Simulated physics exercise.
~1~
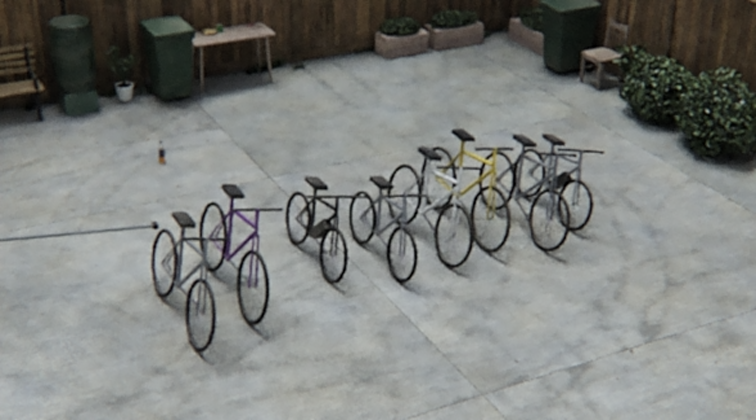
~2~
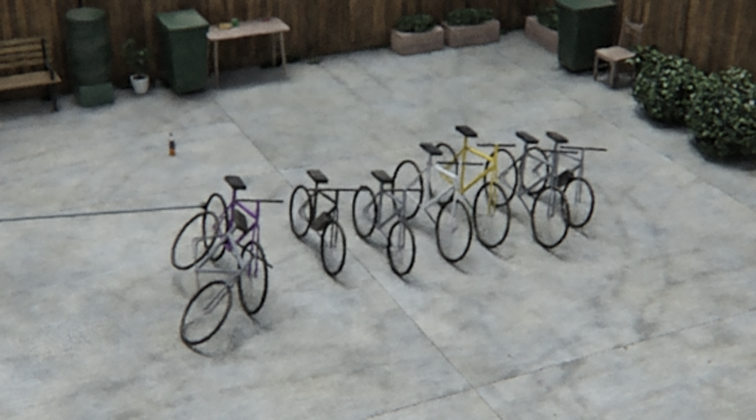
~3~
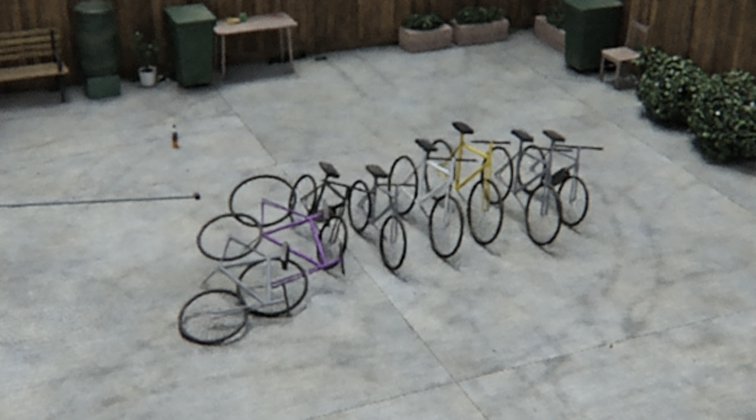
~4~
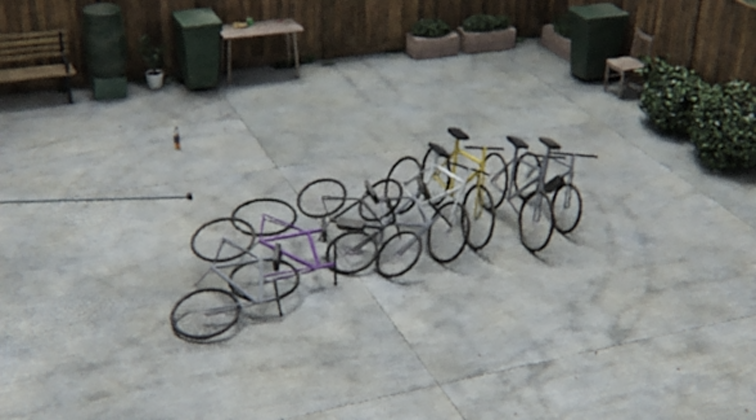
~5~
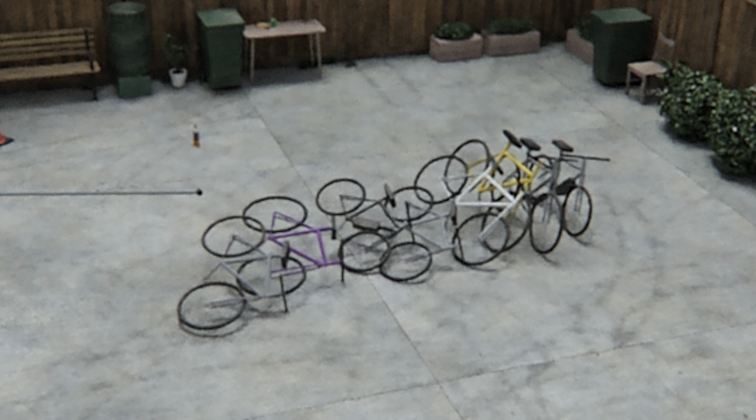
In a fenced concrete yard, a thin pole pushed over the nearest bicycle in a row, which knocked down the purple one and then others toward the right, until the yellow bike was left leaning against the last two, still upright.
